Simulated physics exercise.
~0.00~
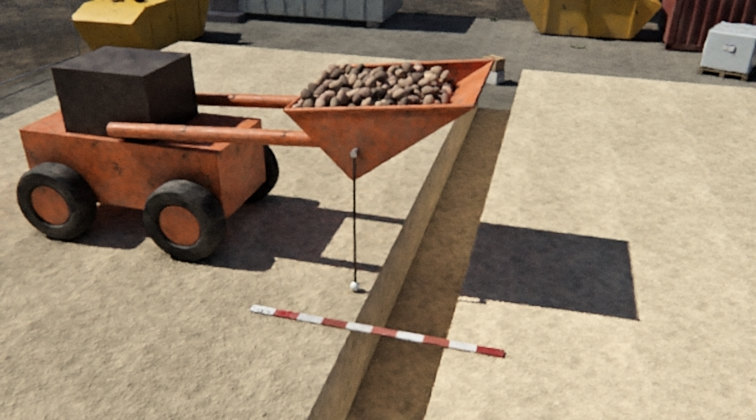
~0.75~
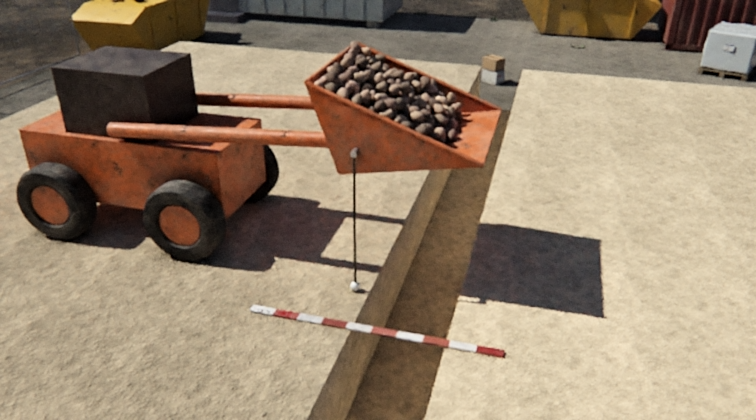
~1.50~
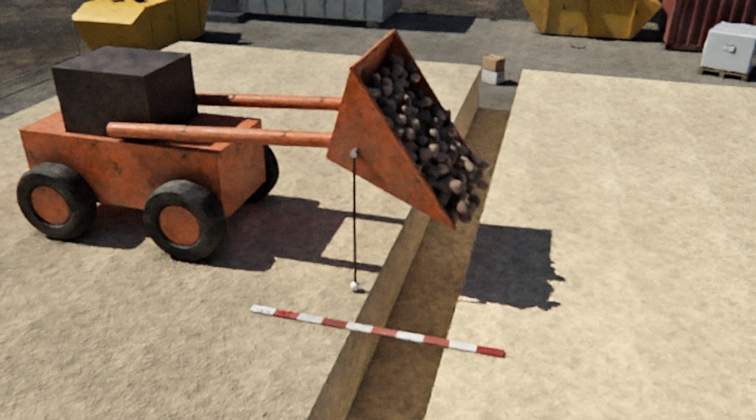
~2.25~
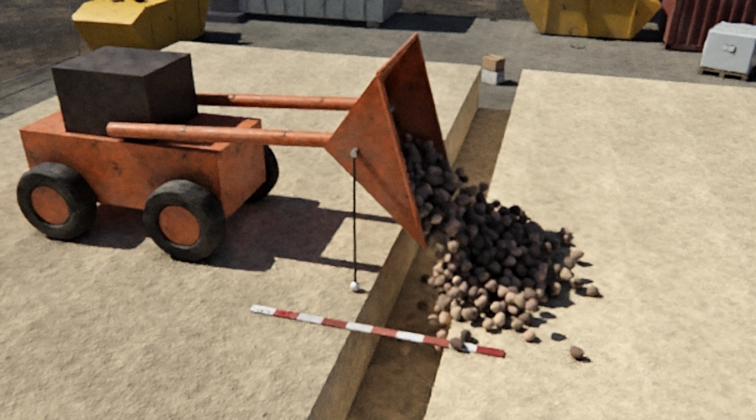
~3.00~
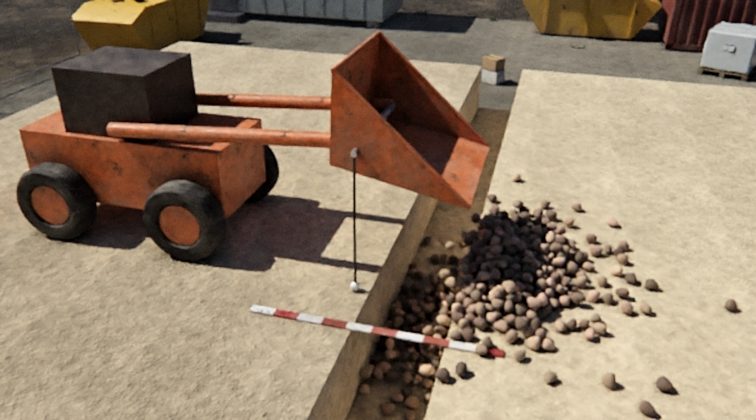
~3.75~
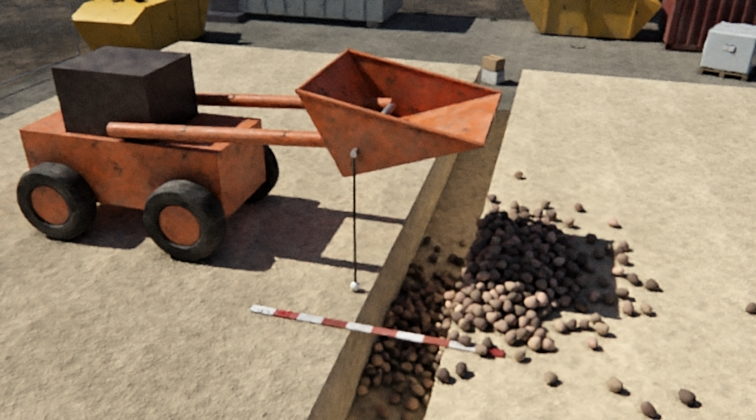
On a building site, an orange loader tipped its bucket forward and poured a load of rounded stones over a trench, where some dropped in but more piled and scattered on the far side, before the empty bucket tilted back up.
